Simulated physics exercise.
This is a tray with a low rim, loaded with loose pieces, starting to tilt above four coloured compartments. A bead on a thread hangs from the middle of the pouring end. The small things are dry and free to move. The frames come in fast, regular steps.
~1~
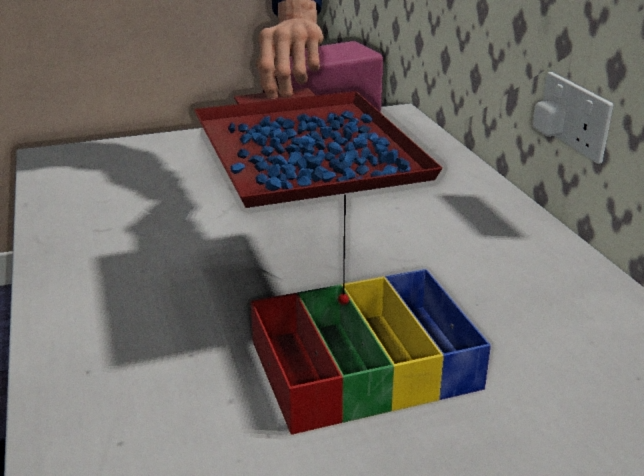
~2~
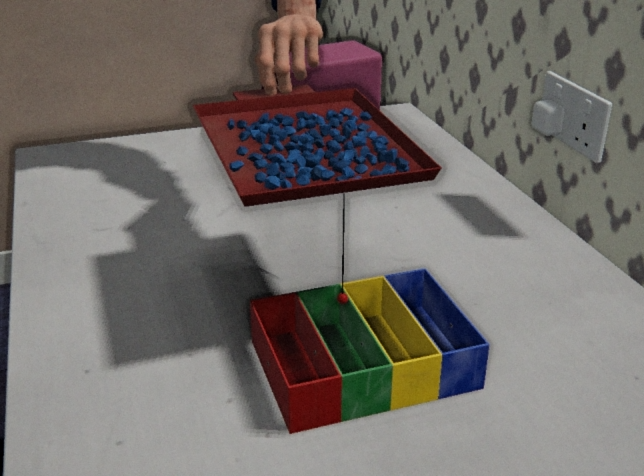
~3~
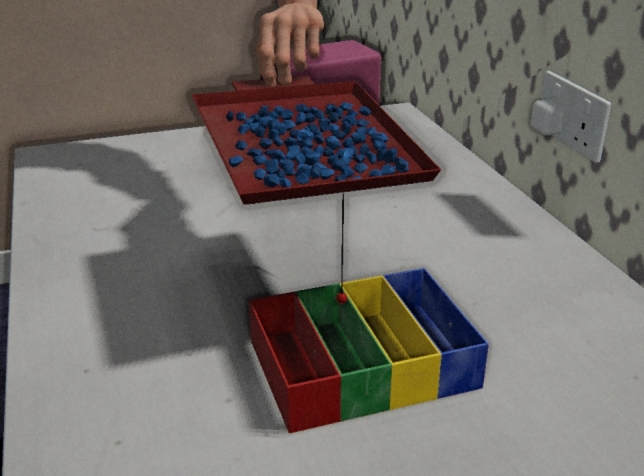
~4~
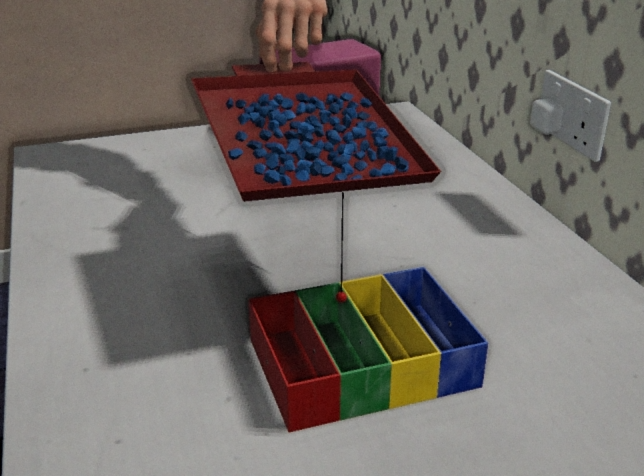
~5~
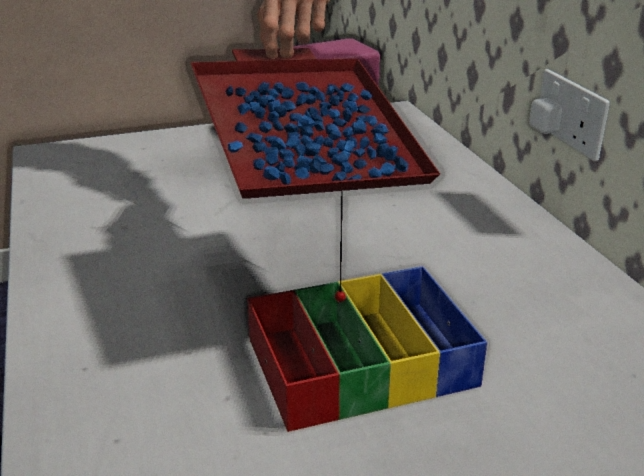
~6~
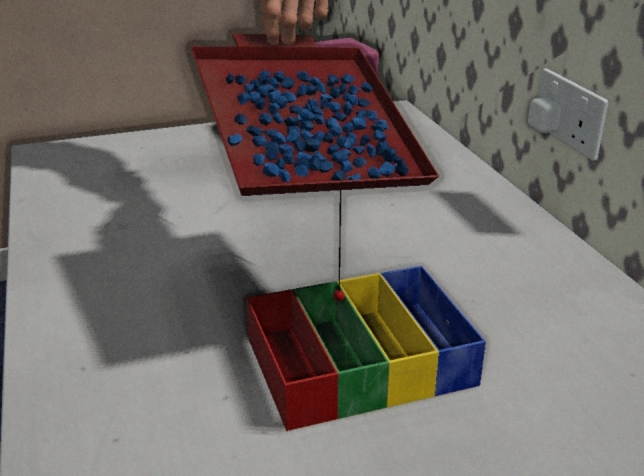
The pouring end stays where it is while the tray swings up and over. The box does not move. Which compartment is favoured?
The blue cell gets the most.
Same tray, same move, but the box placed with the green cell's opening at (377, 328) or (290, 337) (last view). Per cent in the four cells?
First some 100, then 40 per cent.
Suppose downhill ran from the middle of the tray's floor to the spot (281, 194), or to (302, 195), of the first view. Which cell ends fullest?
One: Red. Two: The red cell.
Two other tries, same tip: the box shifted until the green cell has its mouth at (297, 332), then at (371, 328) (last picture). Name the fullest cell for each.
In turn: The cell in blue; the yellow cell.
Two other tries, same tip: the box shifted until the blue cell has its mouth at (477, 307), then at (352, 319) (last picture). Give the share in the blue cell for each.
The first gives 10 %, the second 20 %.
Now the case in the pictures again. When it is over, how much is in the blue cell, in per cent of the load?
About 40 per cent.
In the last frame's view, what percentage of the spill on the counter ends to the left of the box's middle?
Roughly 0 in a hundred.
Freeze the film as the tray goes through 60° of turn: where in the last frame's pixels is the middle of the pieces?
At about (372, 145).
Just after the last frame, tray tipped steeply; almost all on the tray; just a few falling or outside the box.
A moment on, tray tipped right over; about a tenth on the tray; roughly a quarter in the blue cell; roughly a quarter in the yellow cell; about a tenth in the green cell; roughly a third falling or outside the box.
Further on, tray tipped past a quarter turn; roughly half in the blue cell; roughly a third in the yellow cell; about a tenth in the green cell; just a few in the red cell; about a tenth falling or outside the box.
When it is over, tray tipped past a quarter turn; roughly half in the blue cell; roughly a third in the yellow cell; about a tenth in the green cell; just a few in the red cell; about a tenth outside the box.
